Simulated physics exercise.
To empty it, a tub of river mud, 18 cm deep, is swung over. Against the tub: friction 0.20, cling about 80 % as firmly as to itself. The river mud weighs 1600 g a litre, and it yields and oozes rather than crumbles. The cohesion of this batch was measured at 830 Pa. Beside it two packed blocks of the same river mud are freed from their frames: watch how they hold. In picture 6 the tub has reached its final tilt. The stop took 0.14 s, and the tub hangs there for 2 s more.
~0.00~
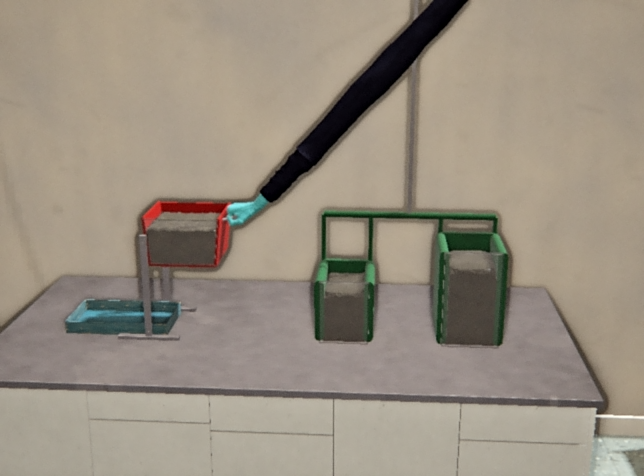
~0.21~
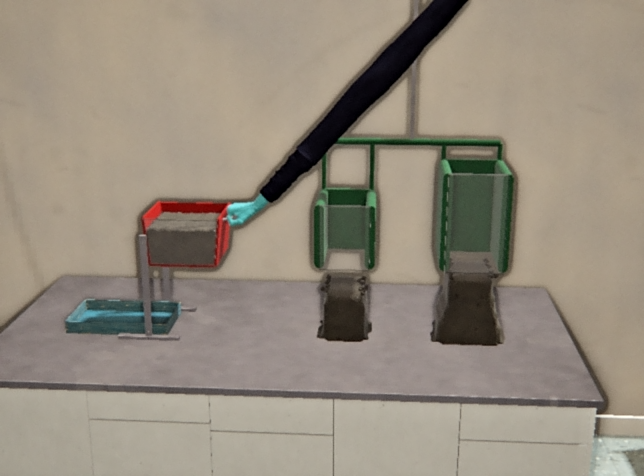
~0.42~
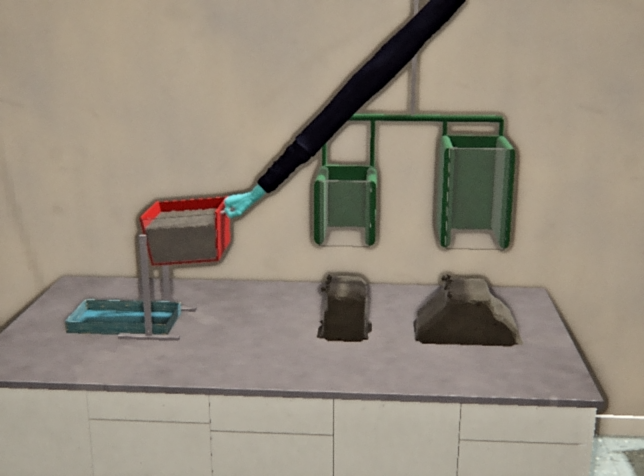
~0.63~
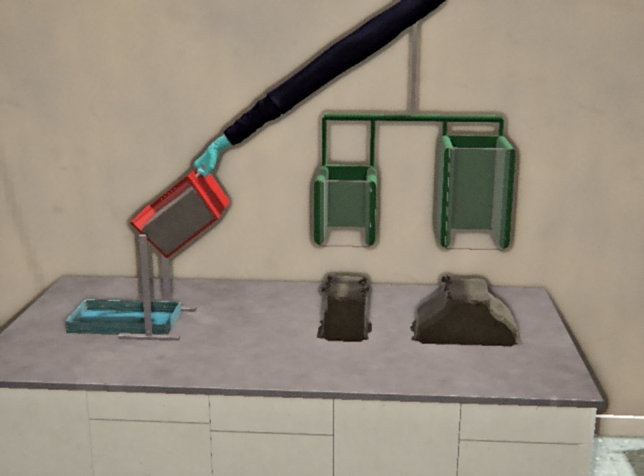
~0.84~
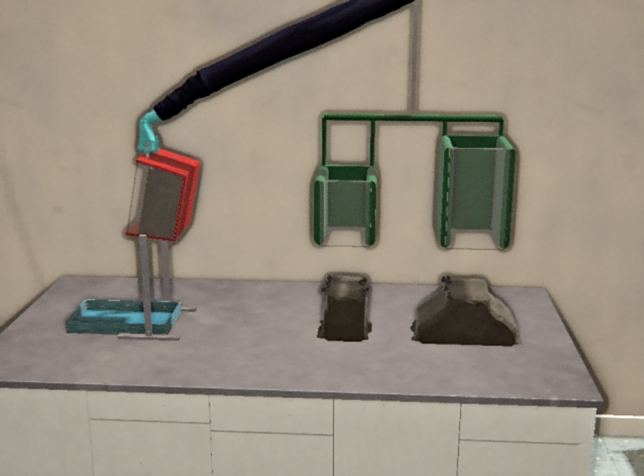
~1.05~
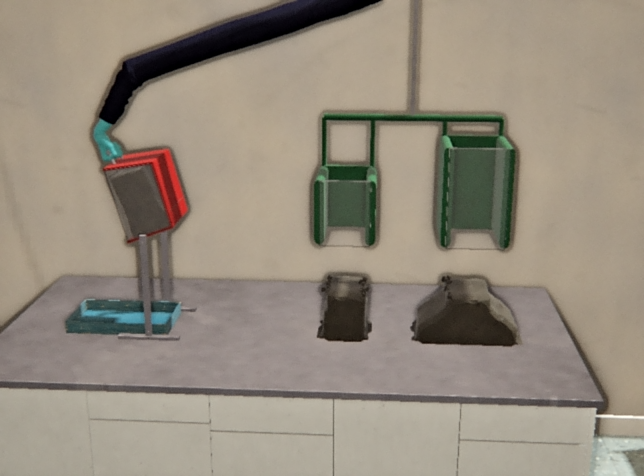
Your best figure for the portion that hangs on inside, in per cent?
Expect roughly 0 %.
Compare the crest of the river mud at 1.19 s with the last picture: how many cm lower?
Some 9 cm.
After 1.19 s, the tub is at 105 degrees and holds 64 %.
After 1.36 s, the tub is at 105 degrees and holds 23 %.
After 1.53 s, the tub is at 105 degrees and holds 0 %.
After 1.70 s, the tub is at 105 degrees and holds 0 %.
After 3.05 s, at the end, the tub is at 105 degrees and holds 0 %.
